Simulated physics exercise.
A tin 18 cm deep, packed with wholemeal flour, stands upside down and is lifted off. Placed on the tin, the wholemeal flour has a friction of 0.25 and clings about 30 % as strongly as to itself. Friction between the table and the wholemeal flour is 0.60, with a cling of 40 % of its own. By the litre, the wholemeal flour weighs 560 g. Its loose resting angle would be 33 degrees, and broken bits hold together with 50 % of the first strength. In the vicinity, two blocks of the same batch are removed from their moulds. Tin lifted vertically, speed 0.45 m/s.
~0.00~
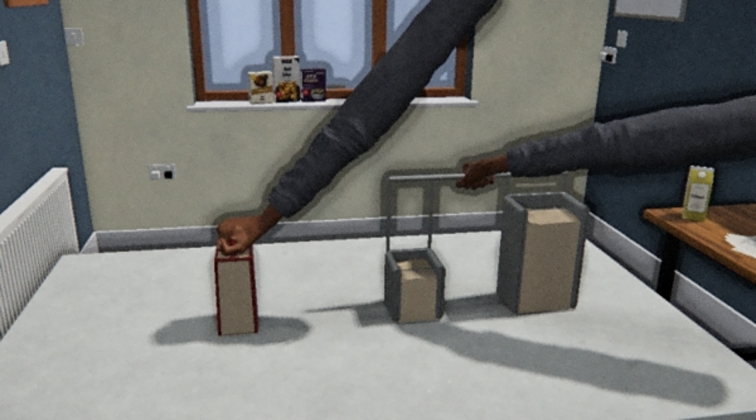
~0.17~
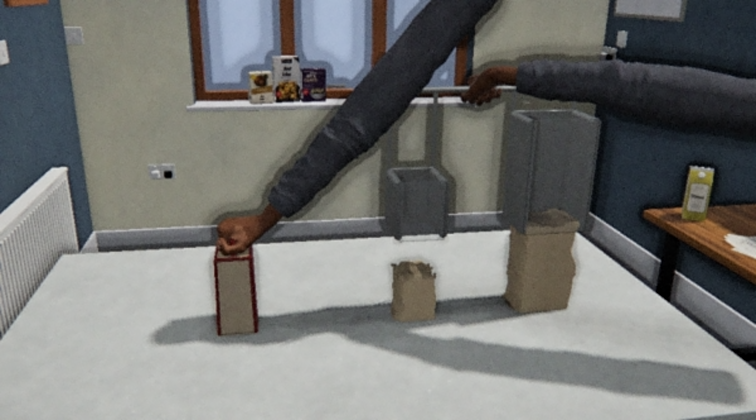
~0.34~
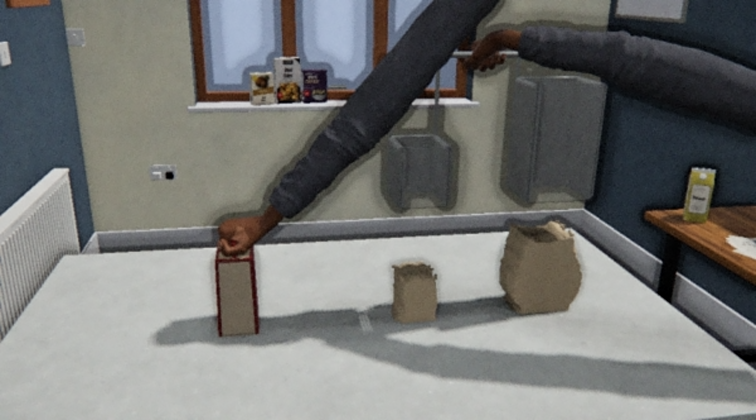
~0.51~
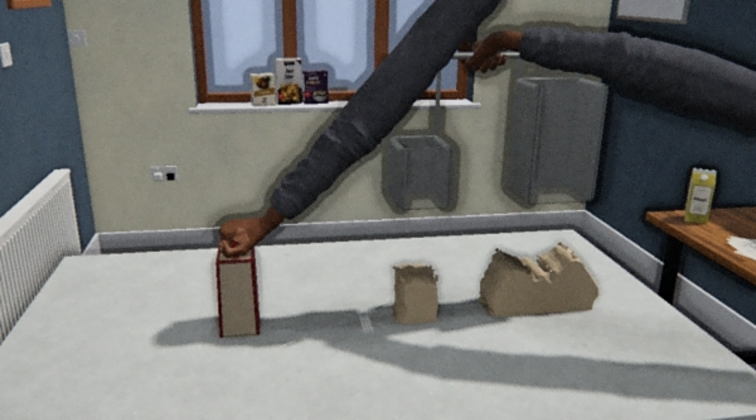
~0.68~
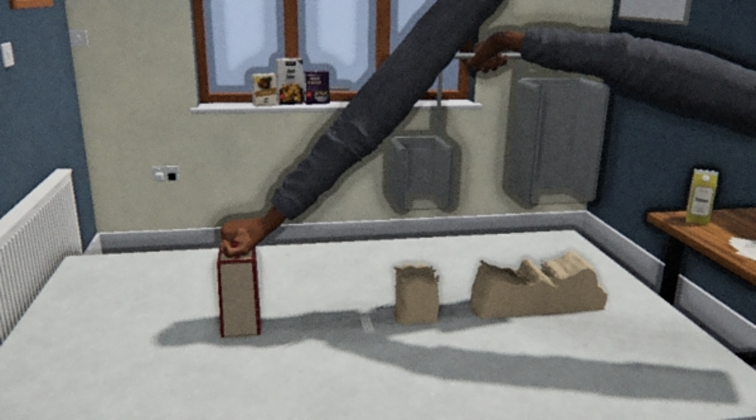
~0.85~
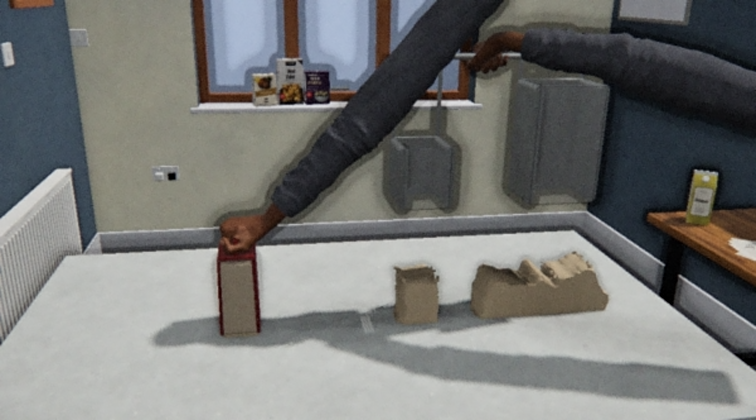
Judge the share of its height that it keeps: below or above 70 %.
The share of its height that it keeps is below 70 %.
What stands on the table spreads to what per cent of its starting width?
Some 360 %.
After 1.07 s, the tin is up by 9.9 cm.
After 1.33 s, the tin is up by 22 cm; what stands on the table is 95 % of the tin's depth.
After 1.59 s, the tin is up by 30 cm; what stands on the table is 82 % of the tin's depth.
After 1.86 s, the tin is up by 30 cm; what stands on the table is 38 % of the tin's depth.
After 2.10 s, at the end, the tin is up by 30 cm; what stands on the table is 38 % of the tin's depth.
